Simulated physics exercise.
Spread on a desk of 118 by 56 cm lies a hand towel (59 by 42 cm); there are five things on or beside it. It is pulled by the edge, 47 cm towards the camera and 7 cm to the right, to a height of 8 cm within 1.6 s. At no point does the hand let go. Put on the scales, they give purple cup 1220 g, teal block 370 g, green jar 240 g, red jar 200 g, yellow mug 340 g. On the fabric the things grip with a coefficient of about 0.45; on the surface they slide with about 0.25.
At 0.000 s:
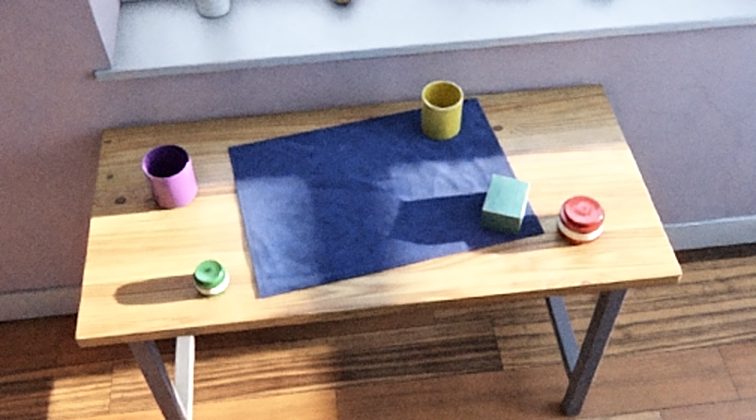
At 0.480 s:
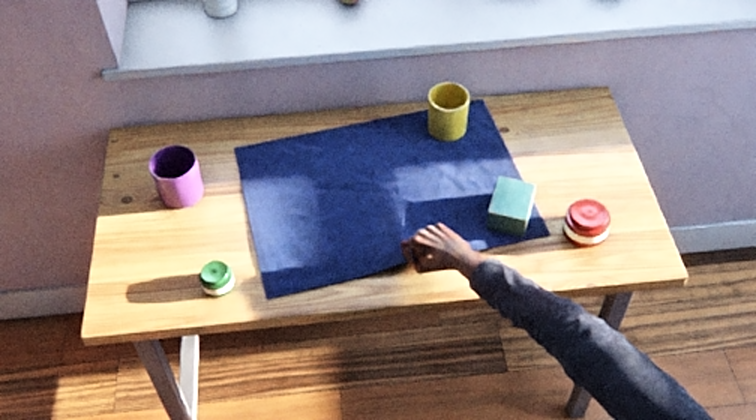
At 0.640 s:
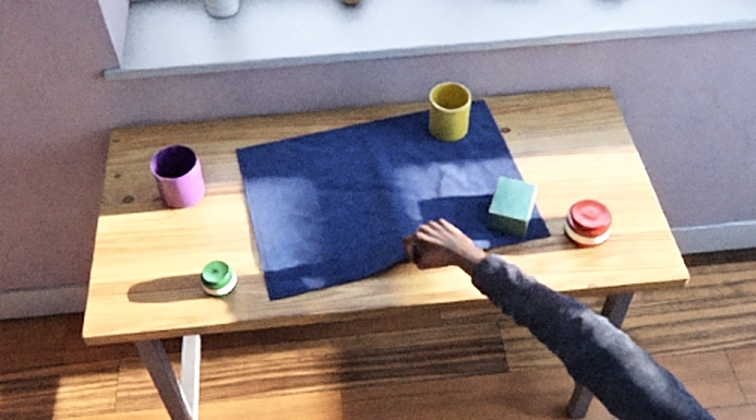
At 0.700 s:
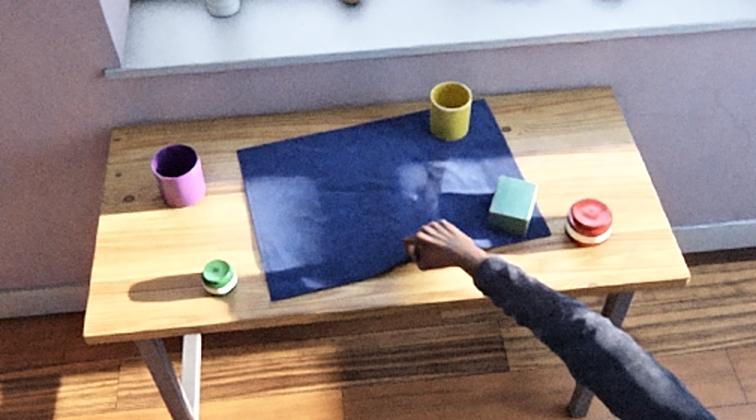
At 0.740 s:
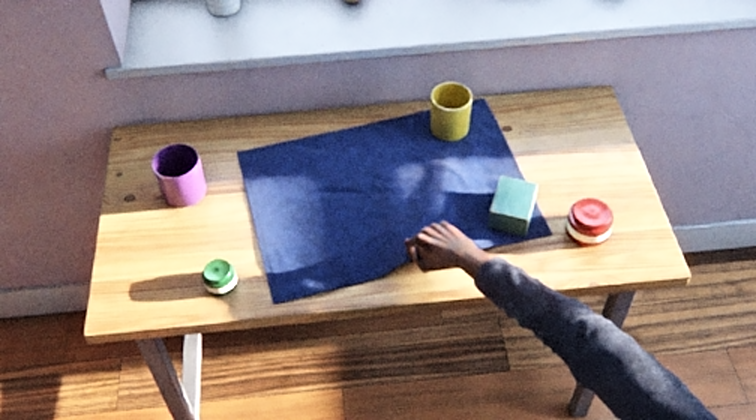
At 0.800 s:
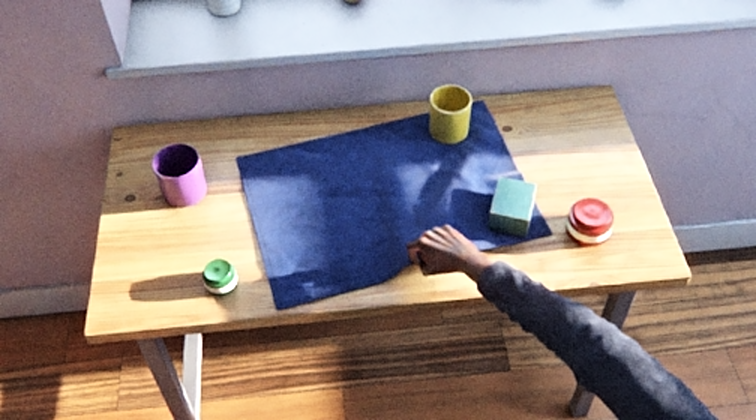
On a wooden desk by a window, a hand reached in from the lower right and gripped the front edge of a blue cloth, tugging it slightly, while the mug and teal block on it barely moved.
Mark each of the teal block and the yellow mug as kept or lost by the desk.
Teal block: Lost; yellow mug: Lost.
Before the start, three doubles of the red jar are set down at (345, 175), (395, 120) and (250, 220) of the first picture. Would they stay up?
Going through the three spots as listed: Ends up off the top, ends up off the top and ends up off the top.
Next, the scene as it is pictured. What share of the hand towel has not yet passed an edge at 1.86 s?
Some 15 in a hundred.
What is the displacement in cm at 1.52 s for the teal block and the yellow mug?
I'd put the teal block at some 20 centimetres and the yellow mug at some 30 centimetres.
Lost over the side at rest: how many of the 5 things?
That gives 2.
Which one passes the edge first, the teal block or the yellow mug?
The teal one goes first.
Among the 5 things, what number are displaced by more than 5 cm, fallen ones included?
The total comes out at 2.
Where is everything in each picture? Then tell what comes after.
In the first frame, shows, teal block (507, 196); yellow mug (443, 95); hand towel corners (261, 299) (228, 148) (476, 98).
In the second frame, shows, hand towel corners (267, 299) (234, 148); grip (412, 261).
In the third frame, shows, hand towel corners (270, 300) (236, 149); grip (414, 258).
In the fourth frame, shows, hand towel corners (272, 302) (237, 150); grip (415, 258).
In the fifth frame, shows, hand towel corners (274, 304) (237, 152); grip (416, 260).
In the sixth frame, shows, teal block (514, 198); yellow mug (451, 99); hand towel corners (277, 310) (236, 158) (483, 100); grip (418, 263).
After 1.2 s, 85 % of the hand towel is still over the top; yellow mug 13 cm off its start, teal block 7 cm off its start.
After 1.5 s, 55 % of the hand towel is still over the top; yellow mug 30 cm off its start, teal block 20 cm off its start.
After 1.9 s, 15 % of the hand towel is still over the top; yellow mug 43 cm off its start at (427, 252), teal block over the edge.
After 2.2 s, 0 % of the hand towel is still over the top; yellow mug on its side, 54 cm off its start, teal block over the edge.
After 3.8 s, 0 % of the hand towel is still over the top; yellow mug over the edge, teal block over the edge.
